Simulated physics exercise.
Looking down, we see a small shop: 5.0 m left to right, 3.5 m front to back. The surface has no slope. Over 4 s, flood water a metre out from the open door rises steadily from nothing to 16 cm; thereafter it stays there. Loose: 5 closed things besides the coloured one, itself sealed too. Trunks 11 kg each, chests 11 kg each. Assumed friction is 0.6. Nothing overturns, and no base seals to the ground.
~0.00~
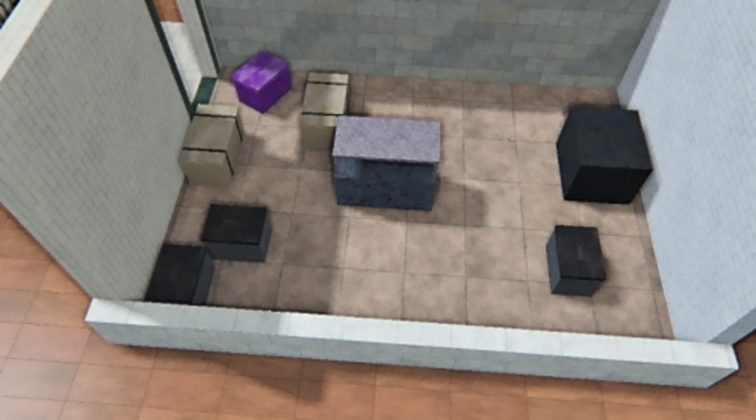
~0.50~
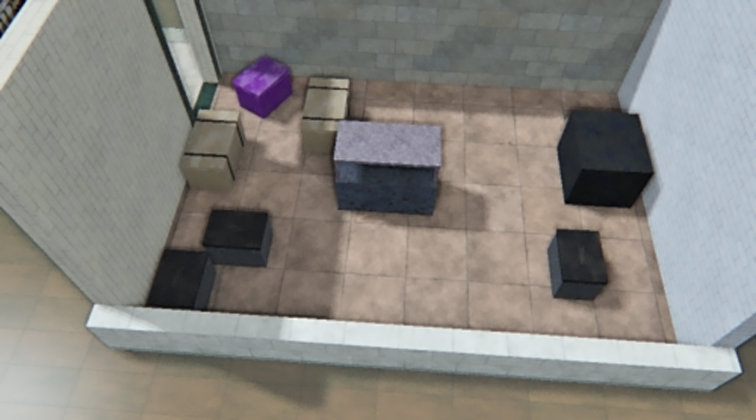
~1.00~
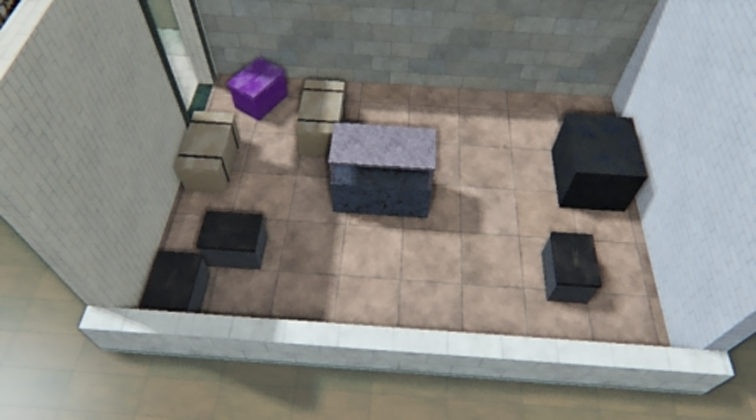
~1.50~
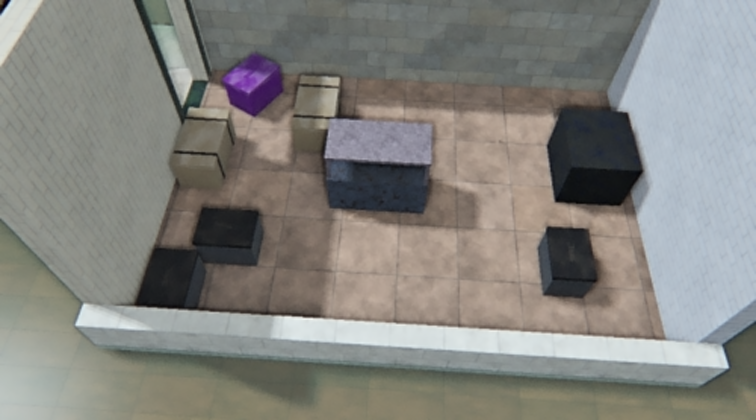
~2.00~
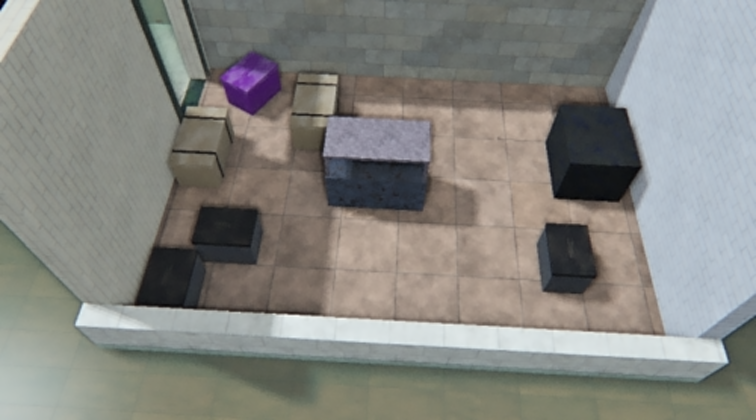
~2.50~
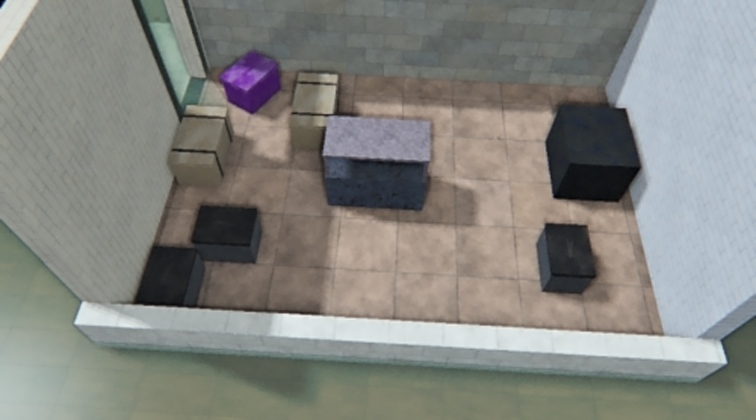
To begin with, a purple chest, tan and black boxes and a grey counter stand on the tiled floor of a small walled shop, with reddish-brown ground outside. Murky water then covers that outer ground and turns greener, while the view drifts slightly and everything inside stays in place.
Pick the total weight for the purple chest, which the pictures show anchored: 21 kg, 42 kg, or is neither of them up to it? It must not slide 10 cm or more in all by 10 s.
42 kg is needed.
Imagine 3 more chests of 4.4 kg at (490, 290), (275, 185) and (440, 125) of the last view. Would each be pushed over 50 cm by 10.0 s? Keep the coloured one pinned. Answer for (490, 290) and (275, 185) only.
Well, below half a metre and then beyond half a metre.
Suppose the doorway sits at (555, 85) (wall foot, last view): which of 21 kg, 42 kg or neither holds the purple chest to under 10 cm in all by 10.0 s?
Answer: The lower mass works.
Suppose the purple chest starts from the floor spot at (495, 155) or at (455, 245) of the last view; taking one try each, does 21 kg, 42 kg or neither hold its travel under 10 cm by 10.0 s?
In that order: Both loads work; both loads work.
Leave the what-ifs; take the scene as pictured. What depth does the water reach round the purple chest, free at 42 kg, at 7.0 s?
Something like 7 centimetres.
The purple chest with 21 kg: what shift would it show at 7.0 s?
Shift: About 80 cm.
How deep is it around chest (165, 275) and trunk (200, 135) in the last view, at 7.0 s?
Close to 2 and 4 centimetres.
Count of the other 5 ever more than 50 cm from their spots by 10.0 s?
Result: 2.
After 3.5 s the purple chest would be 0 cm from its start with 21 kg and 0 cm from its start with 42 kg; 4 cm of water round it then.
After 4.5 s the purple chest would be 11 cm from its start with 21 kg and 0 cm from its start with 42 kg; 7 cm of water round it then.
After 7.0 s the purple chest would be 86 cm from its start with 21 kg and 0 cm from its start with 42 kg; 7 cm of water round it then.
After 10.0 s the purple chest would be 104 cm from its start with 21 kg and 0 cm from its start with 42 kg; 7 cm of water round it then.
